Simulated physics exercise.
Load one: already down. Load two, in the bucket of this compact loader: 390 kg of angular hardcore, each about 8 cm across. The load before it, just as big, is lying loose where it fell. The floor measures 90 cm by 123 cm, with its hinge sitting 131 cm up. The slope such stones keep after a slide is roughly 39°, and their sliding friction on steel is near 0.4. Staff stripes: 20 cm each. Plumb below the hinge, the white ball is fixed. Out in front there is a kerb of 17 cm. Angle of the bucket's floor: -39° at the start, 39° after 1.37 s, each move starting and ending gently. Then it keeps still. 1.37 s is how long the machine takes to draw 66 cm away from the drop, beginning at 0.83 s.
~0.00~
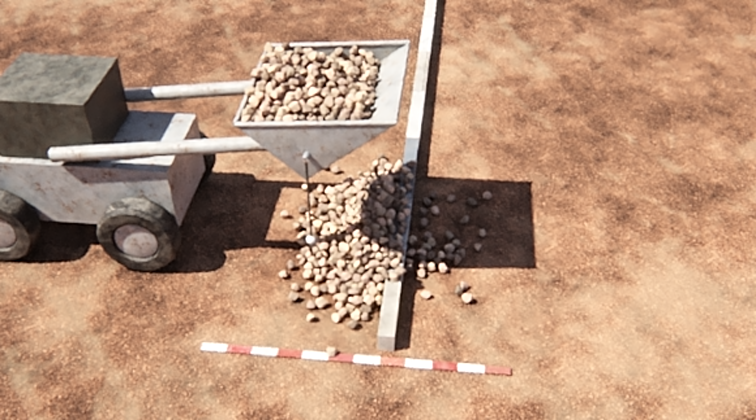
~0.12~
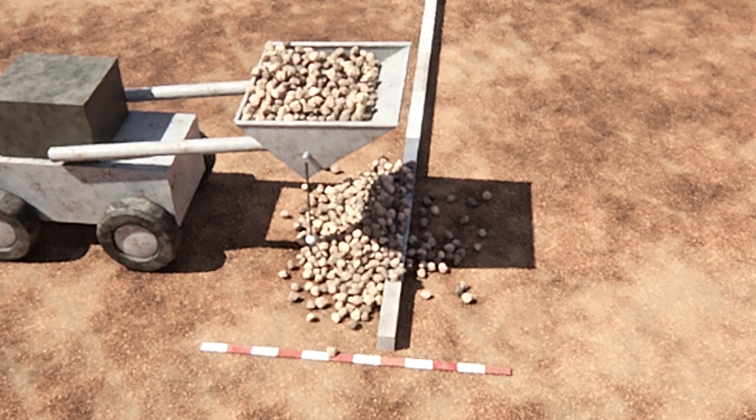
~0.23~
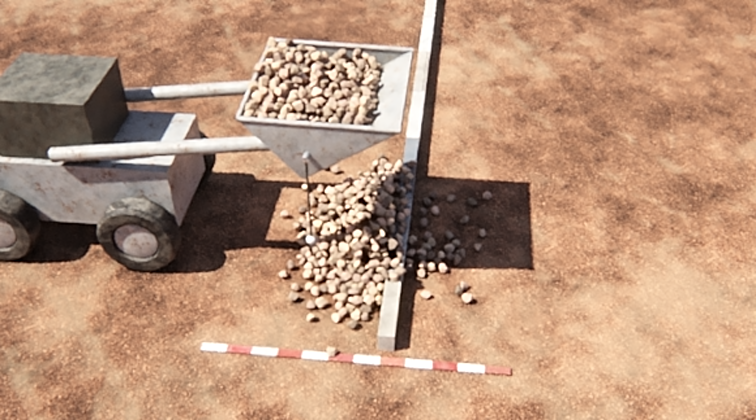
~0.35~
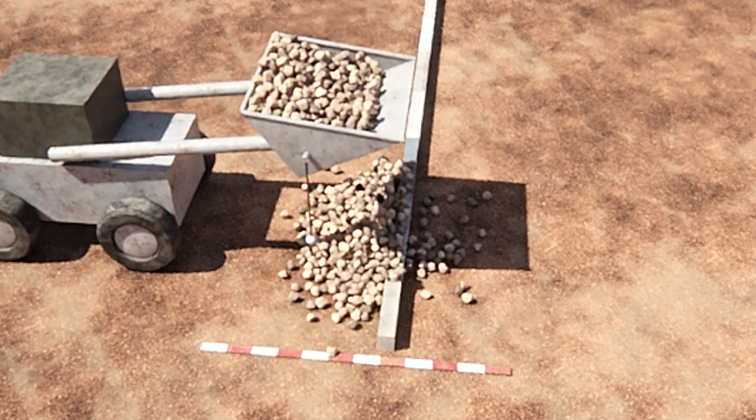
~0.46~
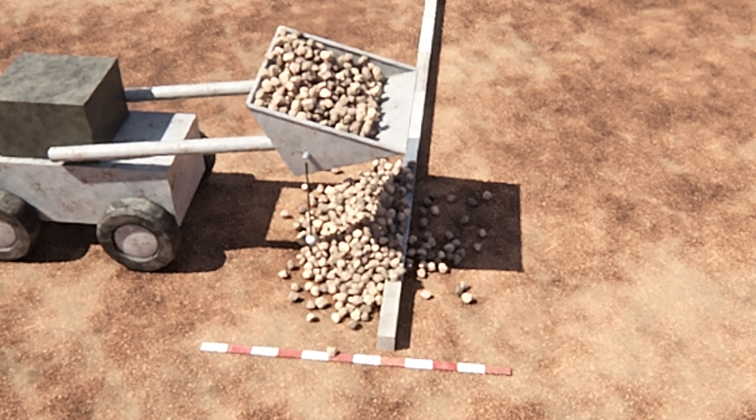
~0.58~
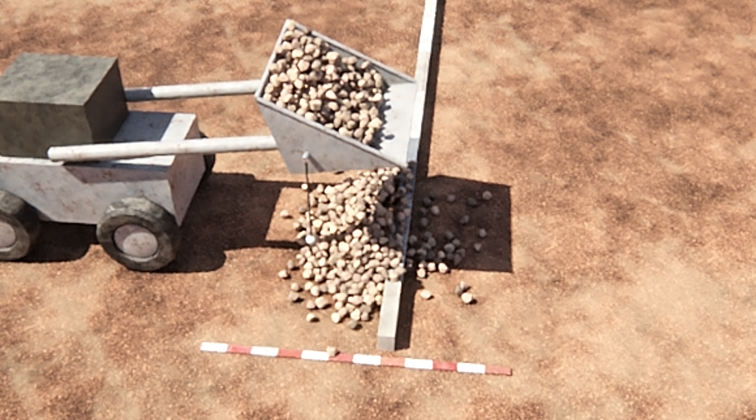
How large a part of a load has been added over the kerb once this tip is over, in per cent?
Around 34 per cent is added.
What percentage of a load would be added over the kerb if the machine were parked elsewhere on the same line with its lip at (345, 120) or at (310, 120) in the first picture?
Some 0 percent first and 0 percent second.
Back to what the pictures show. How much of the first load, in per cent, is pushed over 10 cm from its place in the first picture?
Roughly 5 percent.
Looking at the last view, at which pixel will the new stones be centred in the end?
In the last view, somewhere near (379, 226).
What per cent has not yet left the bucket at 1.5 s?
I'd say about 35 per cent.
After 1.0 s the floor is at 27°; in per cent of one load, 100 in the bucket, 94 on this side of the kerb, 6 over the kerb; the foremost stones are at (472, 240).
After 1.5 s the floor is at 39°; in per cent of one load, 35 in the bucket, 151 on this side of the kerb, 15 over the kerb; the foremost stones are at (472, 240).
After 2.7 s the floor is at 39°; in per cent of one load, 0 in the bucket, 159 on this side of the kerb, 41 over the kerb; the foremost stones are at (508, 243).
After 5.3 s the floor is at 39°; in per cent of one load, 0 in the bucket, 159 on this side of the kerb, 41 over the kerb; the foremost stones are at (508, 243). Net gain over the kerb, 34.
